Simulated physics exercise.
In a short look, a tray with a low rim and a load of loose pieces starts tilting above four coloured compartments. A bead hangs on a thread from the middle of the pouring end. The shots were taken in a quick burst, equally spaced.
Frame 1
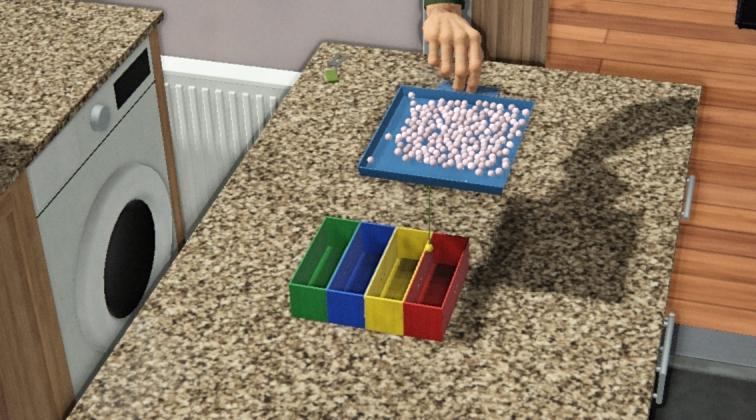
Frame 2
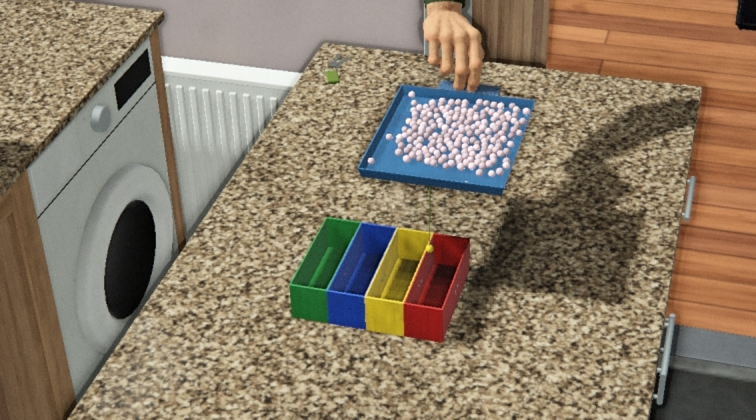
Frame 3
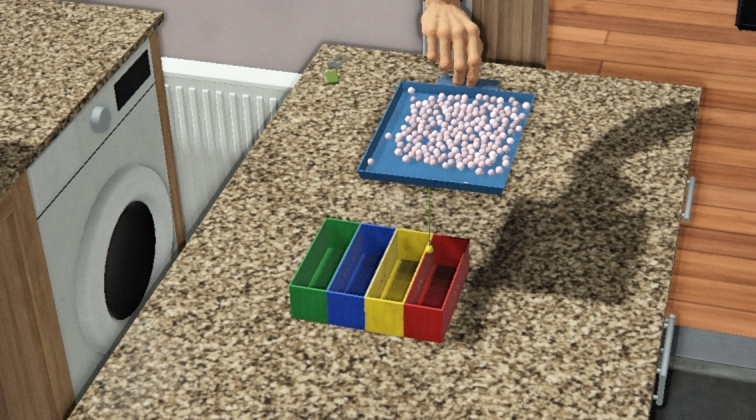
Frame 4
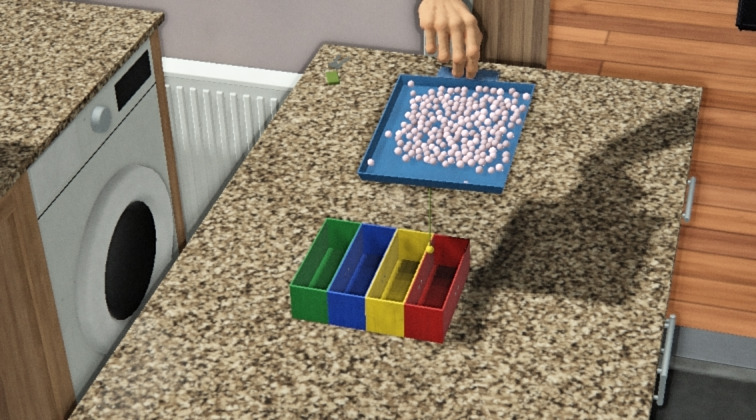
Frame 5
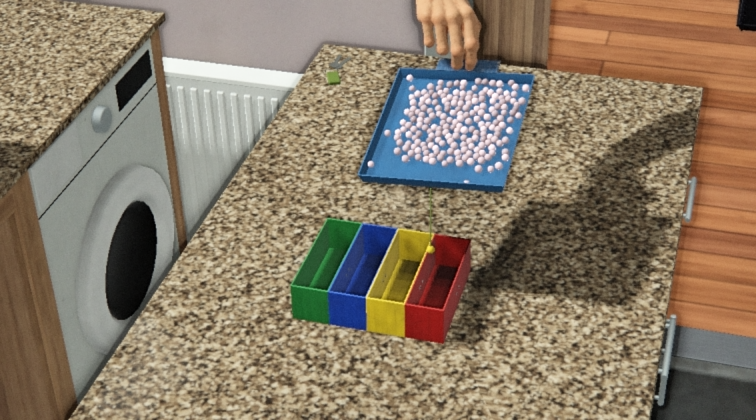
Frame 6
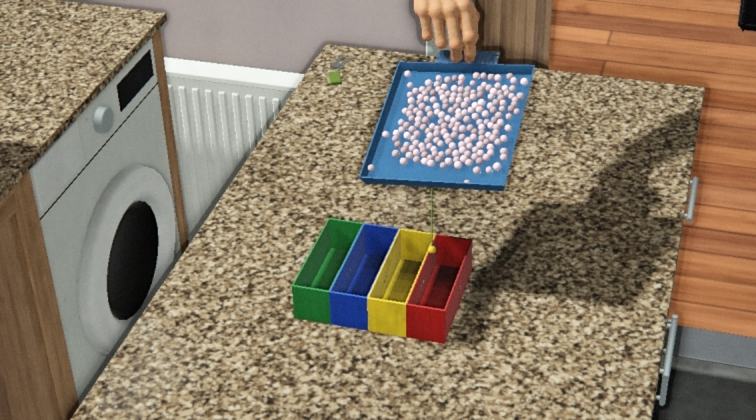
The video shows a hand at the far edge of a blue tray of small pale pearls on a speckled countertop, gradually tilting it toward its lower left corner, behind green, blue, yellow and red compartments.
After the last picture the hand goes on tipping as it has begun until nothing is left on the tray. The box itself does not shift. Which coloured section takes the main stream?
The blue section takes it.
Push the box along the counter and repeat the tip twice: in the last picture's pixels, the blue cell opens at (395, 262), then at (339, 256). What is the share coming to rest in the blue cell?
First position: Some 30 %; second position: Some 20 %.
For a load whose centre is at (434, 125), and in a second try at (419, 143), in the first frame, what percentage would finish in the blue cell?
It would be roughly 60 per cent for the first and roughly 60 per cent for the second.
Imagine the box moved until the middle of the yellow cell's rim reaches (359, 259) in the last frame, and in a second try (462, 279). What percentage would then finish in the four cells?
In order: 90 per cent and 50 per cent.
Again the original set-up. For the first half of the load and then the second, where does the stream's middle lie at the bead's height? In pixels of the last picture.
I'd say close to (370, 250) at first and close to (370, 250) later on.
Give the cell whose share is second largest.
That yellow cell.
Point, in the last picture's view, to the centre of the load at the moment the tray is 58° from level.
Look about (395, 175) in the last picture.
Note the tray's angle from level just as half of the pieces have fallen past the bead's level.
Reading: Some 85°.
Soon, tray tipped steeply; most on the tray; a small part in the blue cell; a stray few in the green cell; a stray few in the yellow cell; a stray few in the red cell; a small part falling or outside the box.
A while on, tray tipped right over; a small part on the tray; about half in the blue cell; about a quarter in the yellow cell; a small part in the green cell; a stray few in the red cell; a small part falling or outside the box.
Towards the end, tray tipped past a quarter turn; about two thirds in the blue cell; about a quarter in the yellow cell; a small part in the green cell; a stray few in the red cell; a stray few falling or outside the box.
Finally, tray tipped past a quarter turn; about two thirds in the blue cell; about a quarter in the yellow cell; a small part in the green cell; a stray few in the red cell; a stray few outside the box.
